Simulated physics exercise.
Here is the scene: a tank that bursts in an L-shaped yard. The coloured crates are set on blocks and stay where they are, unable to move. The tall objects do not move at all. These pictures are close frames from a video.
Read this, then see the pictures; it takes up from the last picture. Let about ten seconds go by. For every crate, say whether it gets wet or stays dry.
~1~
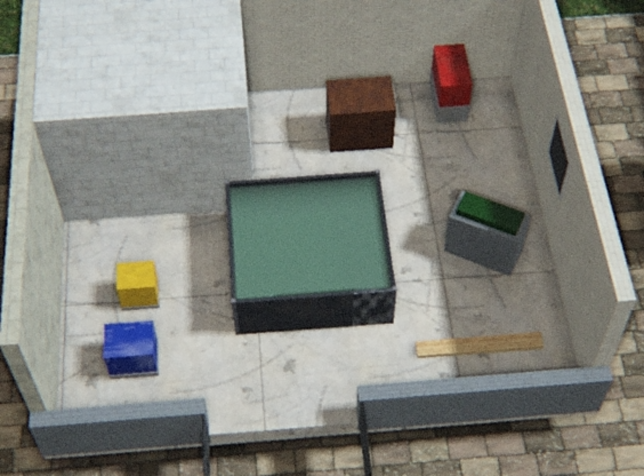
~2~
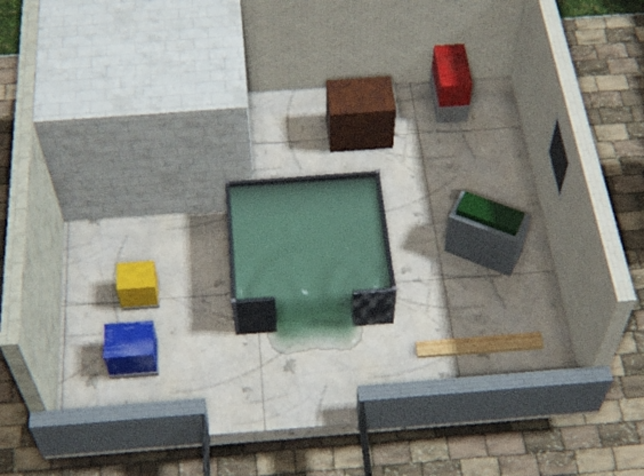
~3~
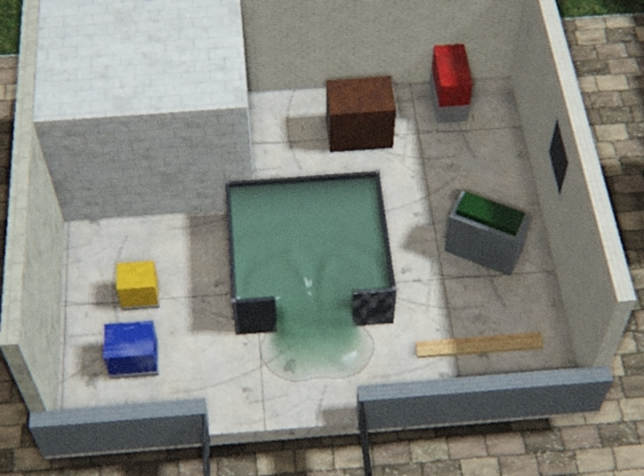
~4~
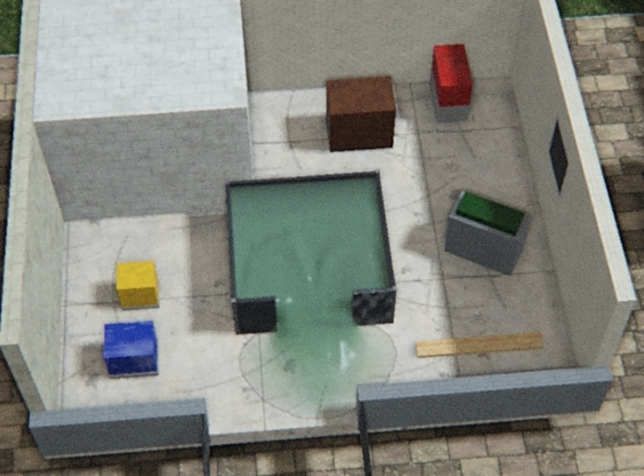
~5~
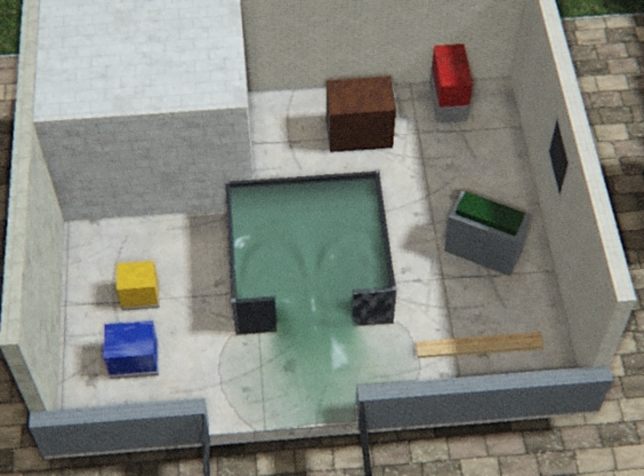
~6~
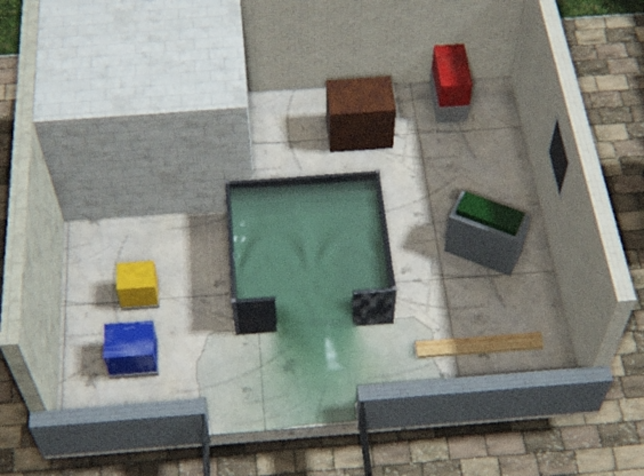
One by one: The yellow crate is spared; the red crate is spared; the blue crate is spared.
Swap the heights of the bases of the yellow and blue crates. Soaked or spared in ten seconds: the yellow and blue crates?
Then yellow stays clear and blue stays clear.
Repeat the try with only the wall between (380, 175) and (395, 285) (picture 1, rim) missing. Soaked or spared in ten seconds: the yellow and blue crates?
The yellow one is reached; the blue one is reached.
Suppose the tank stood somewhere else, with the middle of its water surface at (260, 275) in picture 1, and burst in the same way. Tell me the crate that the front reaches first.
It is the crate marked blue.
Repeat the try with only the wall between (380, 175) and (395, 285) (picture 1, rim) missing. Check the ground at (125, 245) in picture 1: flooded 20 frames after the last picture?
Untouched.
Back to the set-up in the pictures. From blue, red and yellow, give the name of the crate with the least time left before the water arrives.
That one is the one in blue.
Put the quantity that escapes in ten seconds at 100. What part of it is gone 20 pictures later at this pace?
Log: Around 60 %, estimated.
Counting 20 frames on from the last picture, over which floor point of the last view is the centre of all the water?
I'd say near (345, 297).
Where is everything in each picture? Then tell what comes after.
The first picture shows still water in the open tank at (308, 237).
In the second picture, water pours out at (314, 316) and has run to (275, 344).
In the third picture, the front is at (285, 374), out from the gap at (314, 317).
In the fourth picture, the front is at a hidden place, out from the gap at (315, 318).
In the fifth picture, the front is at a hidden place, out from the gap at (315, 318).
In the sixth picture, the front is at a hidden place, out from the gap at (314, 317).
A moment on, water covers 20 % of the floor; the yellow crate not reached, the red crate not reached, the blue crate water round its plinth.
Next, water covers 25 % of the floor; the yellow crate not reached, the red crate not reached, the blue crate water round its plinth.
Then, water covers 35 % of the floor; the yellow crate not reached, the red crate not reached, the blue crate water round its plinth.
Later, water covers 55 % of the floor; the yellow crate water round its plinth, the red crate water round its plinth, the blue crate water round its plinth.
In the end, water covers 70 % of the floor; the yellow crate stayed above the water, the red crate stayed above the water, the blue crate stayed above the water.
